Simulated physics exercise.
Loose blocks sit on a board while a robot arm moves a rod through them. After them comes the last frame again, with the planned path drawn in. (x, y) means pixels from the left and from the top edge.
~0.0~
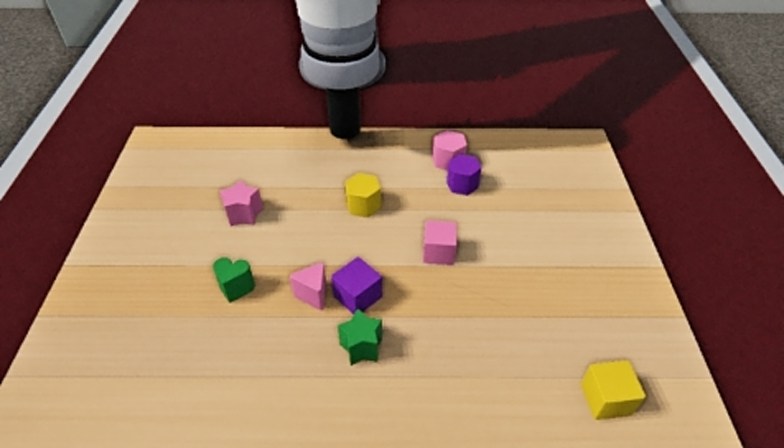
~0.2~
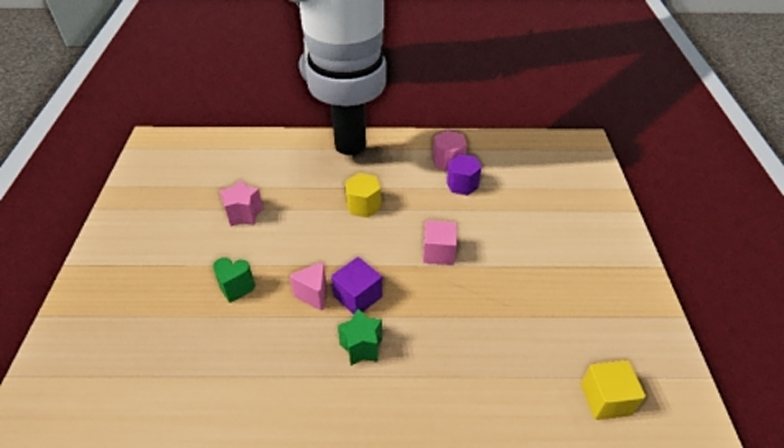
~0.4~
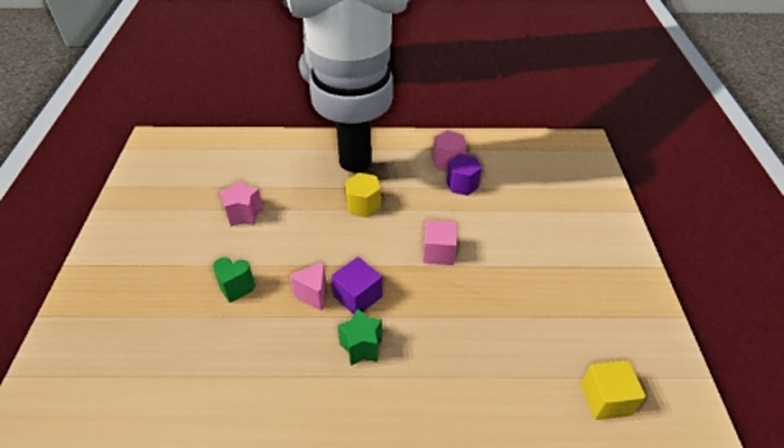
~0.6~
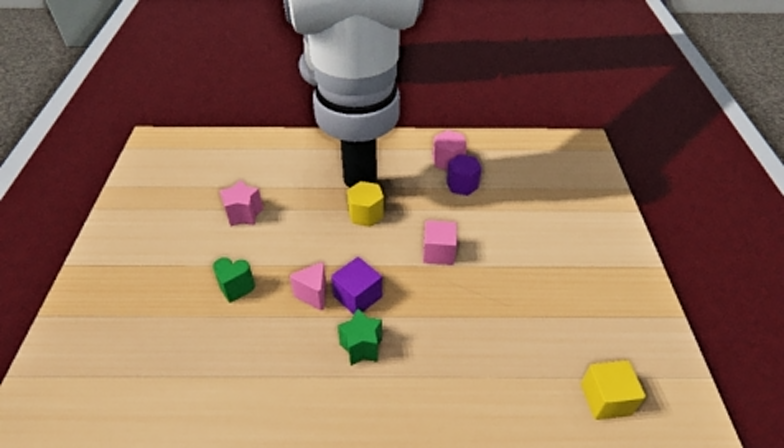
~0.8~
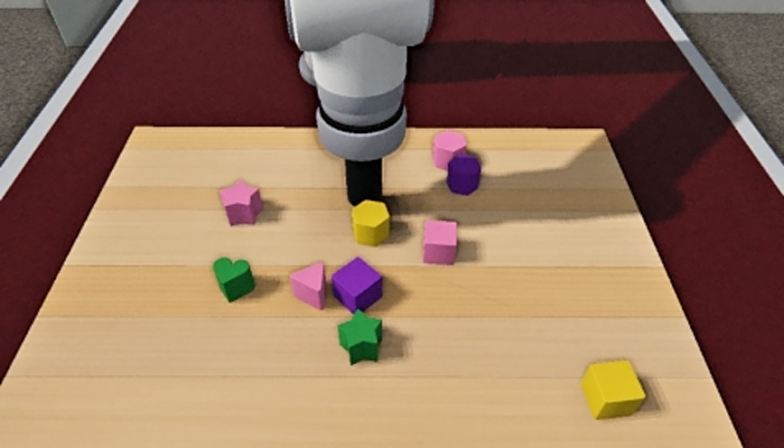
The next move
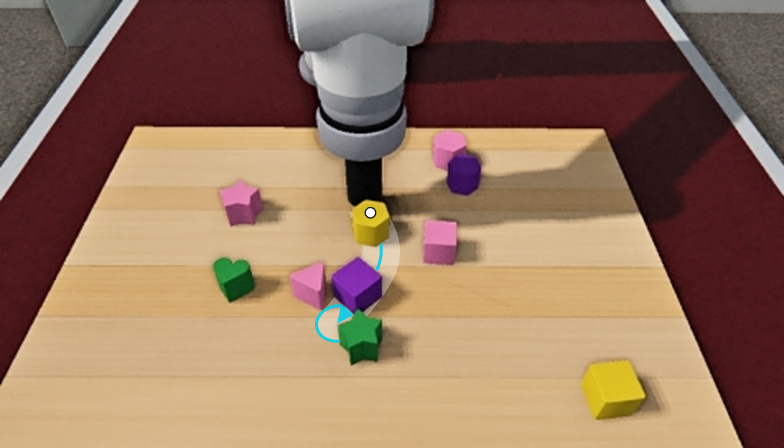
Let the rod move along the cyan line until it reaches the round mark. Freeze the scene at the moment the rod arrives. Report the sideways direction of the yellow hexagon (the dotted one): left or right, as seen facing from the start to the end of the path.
The shift is to the left of that direction.
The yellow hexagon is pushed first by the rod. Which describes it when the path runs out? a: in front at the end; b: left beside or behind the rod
That would be b.
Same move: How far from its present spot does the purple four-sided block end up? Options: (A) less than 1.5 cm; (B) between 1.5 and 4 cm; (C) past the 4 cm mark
Correct choice: C.
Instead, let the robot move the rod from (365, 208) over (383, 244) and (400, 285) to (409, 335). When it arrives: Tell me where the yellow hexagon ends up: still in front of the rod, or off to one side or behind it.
Still in front.
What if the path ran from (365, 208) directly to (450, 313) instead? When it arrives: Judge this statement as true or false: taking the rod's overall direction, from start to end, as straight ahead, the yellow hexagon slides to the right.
The statement is true.
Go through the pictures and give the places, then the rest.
The first frame shows tip of the rod (345, 130), middles of tops, pink triangle (311, 276), purple four-sided block (357, 276), green star block (361, 328), yellow hexagon (363, 185).
The second frame shows rod (350, 146), nothing pushed.
The third frame shows rod (355, 162), nothing pushed.
The fourth frame shows rod (360, 179), yellow hexagon (365, 193).
The fifth frame shows rod (365, 197), pink triangle (311, 276), purple four-sided block (357, 276), green star block (361, 328), yellow hexagon (370, 213).
The line goes from (365, 208) via (381, 243) and (369, 283), ending at (337, 323); the dot is on the yellow hexagon.
On the path given first. One third of the way, rod (381, 232); yellow hexagon (379, 251), turned 25° clockwise.
Two thirds of the way, rod (369, 273); purple four-sided block (342, 295), turned 25° clockwise; yellow hexagon (386, 292), turned 15° clockwise.
At the end, rod (336, 313); pink triangle unmoved; purple four-sided block (311, 334); green star block (361, 334); yellow hexagon (387, 301).
